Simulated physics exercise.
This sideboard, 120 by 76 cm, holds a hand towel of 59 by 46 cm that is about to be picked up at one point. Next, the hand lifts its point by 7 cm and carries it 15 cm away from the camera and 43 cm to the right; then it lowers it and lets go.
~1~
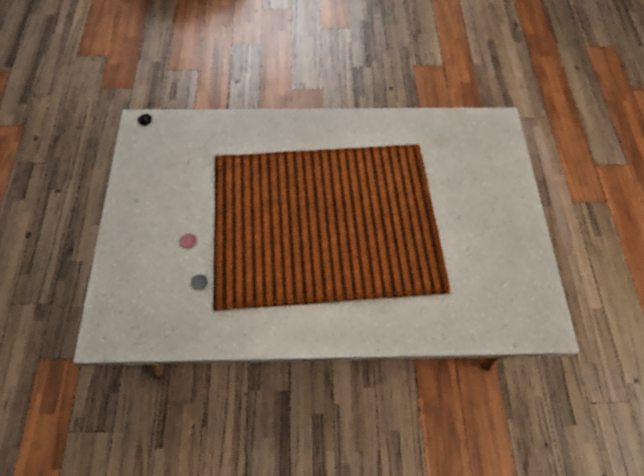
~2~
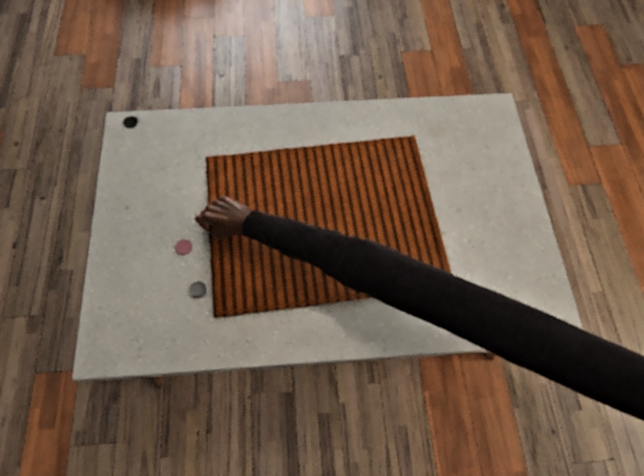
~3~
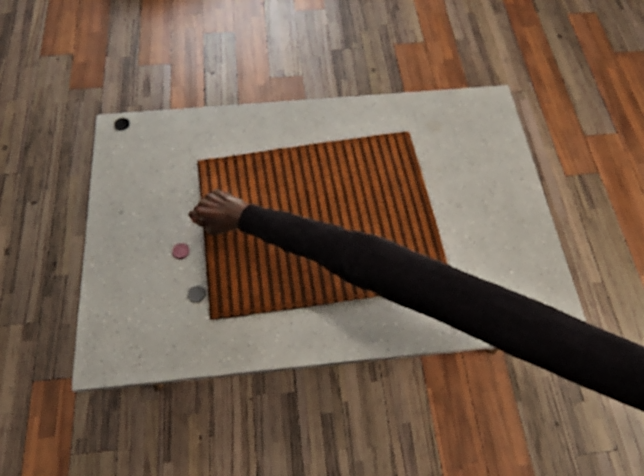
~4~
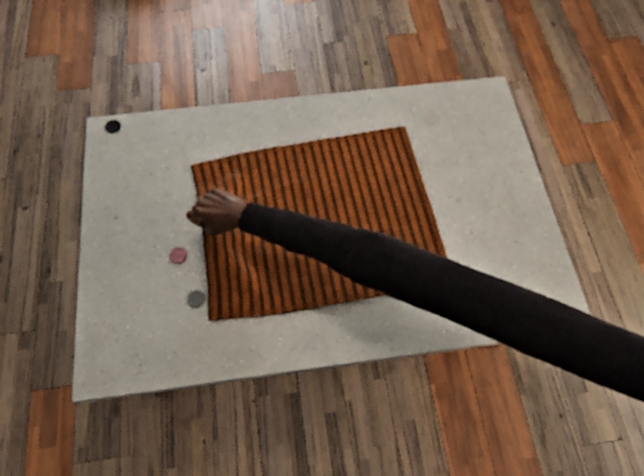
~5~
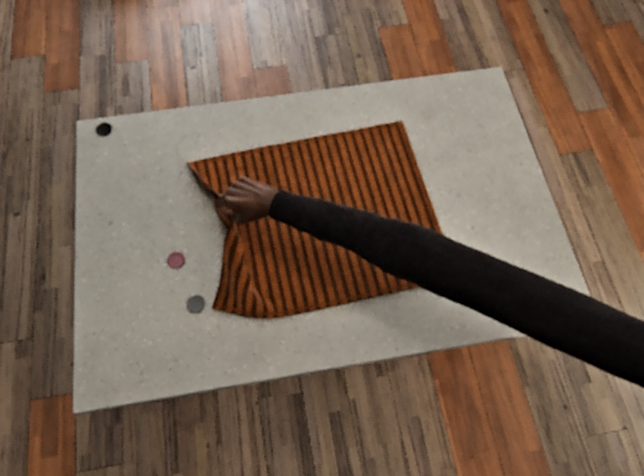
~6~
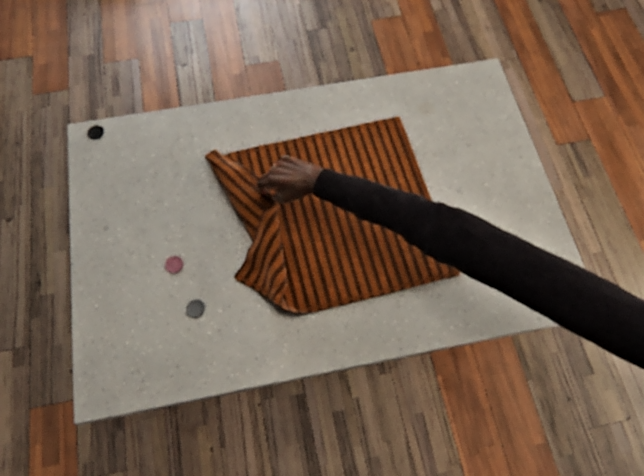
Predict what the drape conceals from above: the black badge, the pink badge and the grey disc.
Result: Black badge stays uncovered, pink badge remains in the open, grey disc still shows.
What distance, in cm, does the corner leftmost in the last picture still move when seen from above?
Roughly 26 cm.
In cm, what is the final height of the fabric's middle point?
The centre point rests around 0 cm up.
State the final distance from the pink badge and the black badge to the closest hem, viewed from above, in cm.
About 38 cm, 44 cm.
Next, 65 % of it is down, spanning 45 by 51 cm, above no small thing.
Then, 60 % of it is down, spanning 40 by 52 cm, above no small thing.
After that, 60 % of it is down, spanning 40 by 53 cm, above no small thing.
Later, 60 % of it is down, spanning 40 by 53 cm, above no small thing.
At the end, 60 % of it is down, spanning 40 by 53 cm, above no small thing.
